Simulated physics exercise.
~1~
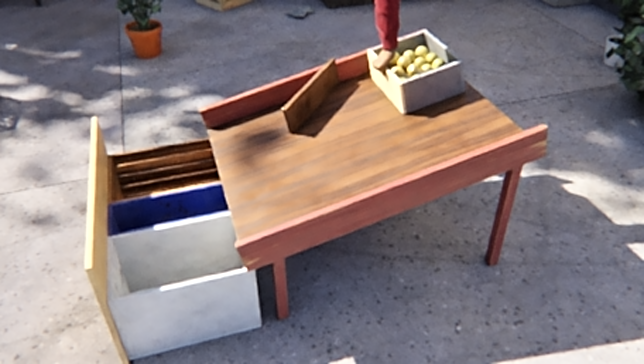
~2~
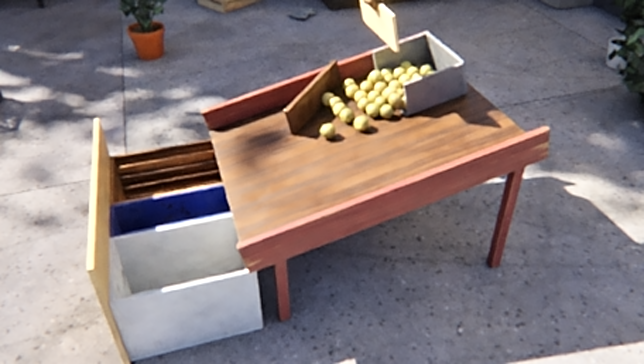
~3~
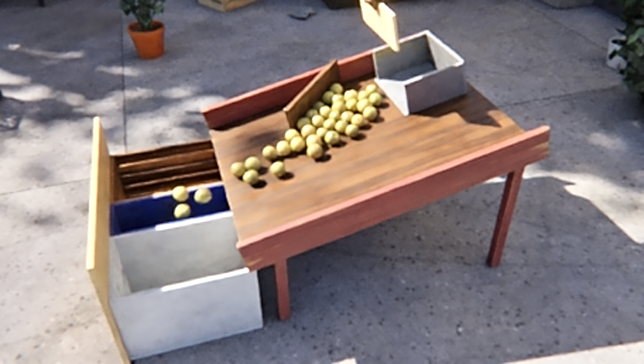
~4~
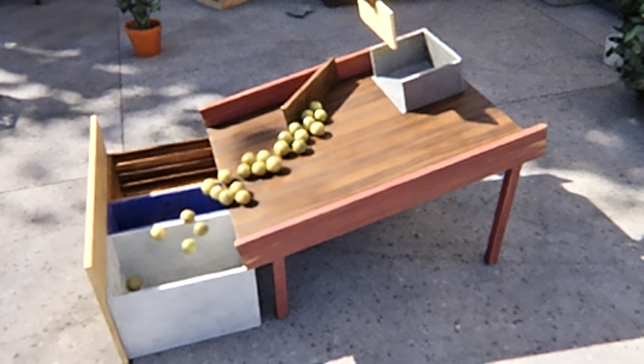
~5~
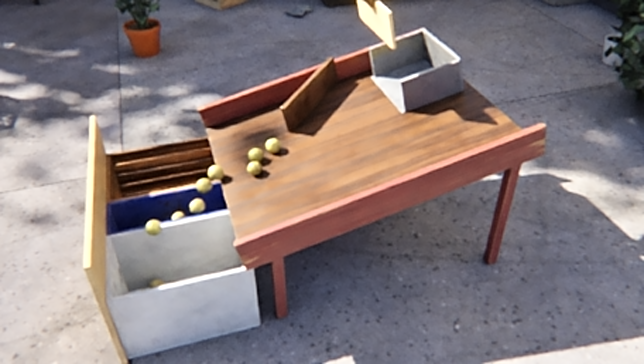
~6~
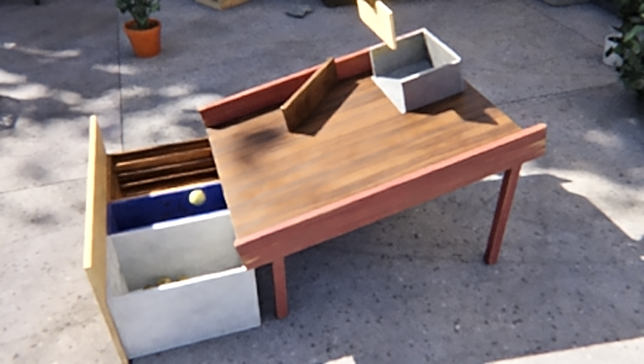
The clip opens on a sloping wooden table outdoors, with small yellow apples heaped in a grey pen at its upper right and a white tub, a blue bin and a wooden bin at its lower left. The gate lifts clear, and the apples spill out and roll against an angled board. They stream past it down the slope, the first dropping into the blue bin. More tumble off the edge, some landing in the nearer white tub. The last stragglers follow, leaving the table and pen empty, one apple showing above the blue bin and the wooden bin without any.
